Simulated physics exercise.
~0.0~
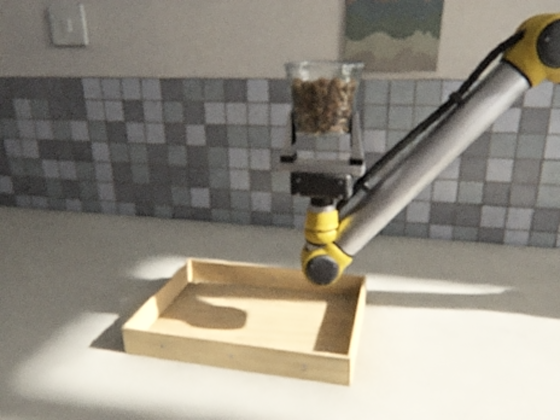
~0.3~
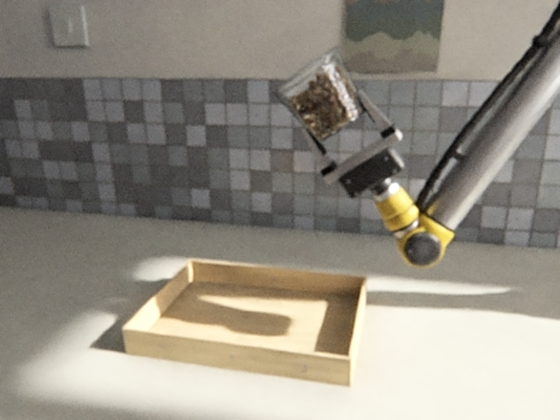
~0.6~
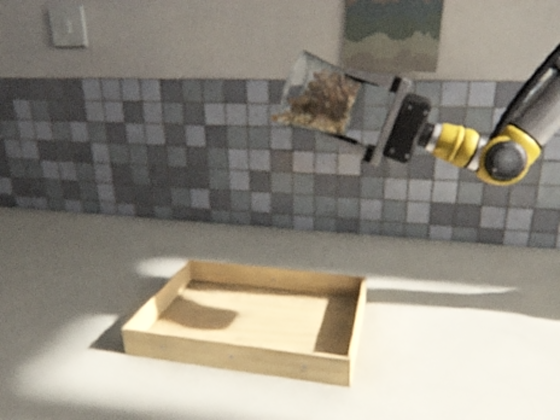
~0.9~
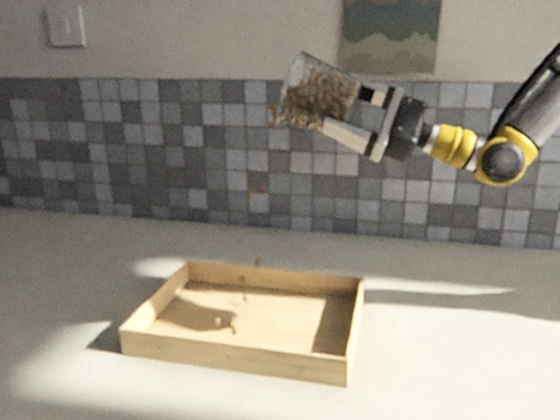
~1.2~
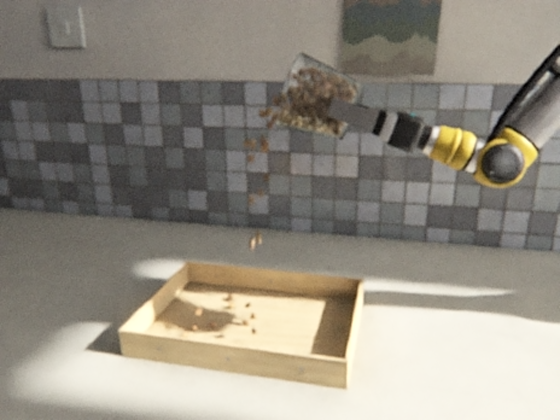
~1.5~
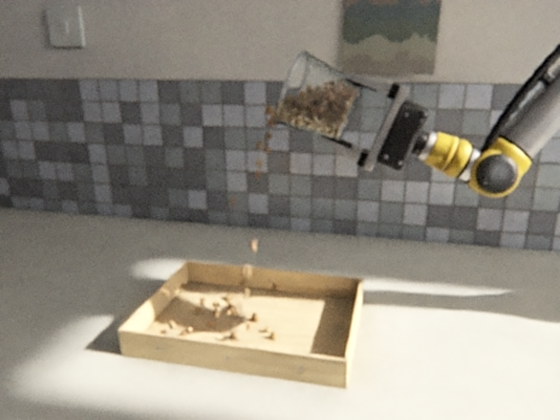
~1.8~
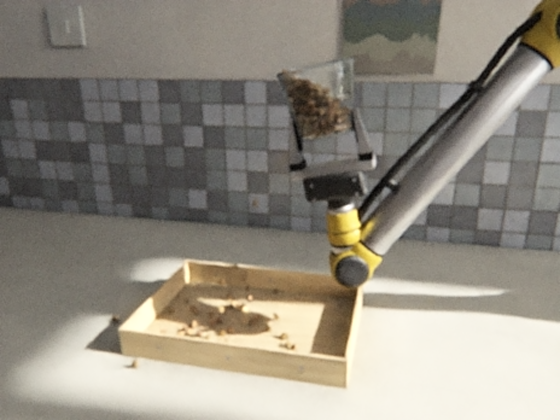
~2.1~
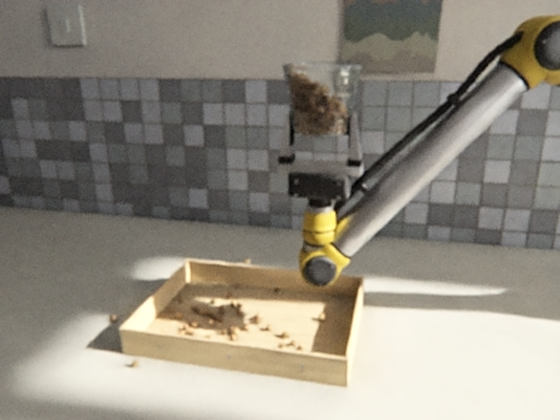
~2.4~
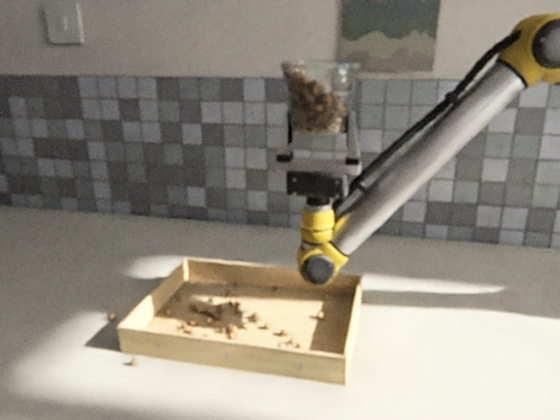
To begin with, a yellow and grey robot arm holds a clear beaker of dried beans upright above a shallow wooden tray on a pale table. The arm swings its wrist to the right and tips the beaker to the left until it lies nearly on its side. While it stays tilted, the gripper rolls the beaker around, and beans trickle over the rim and scatter across the tray. The arm then turns the beaker back upright, with a few stray beans landing on the table. It ends holding the beaker still, most beans inside, above a thin scattering in the tray.
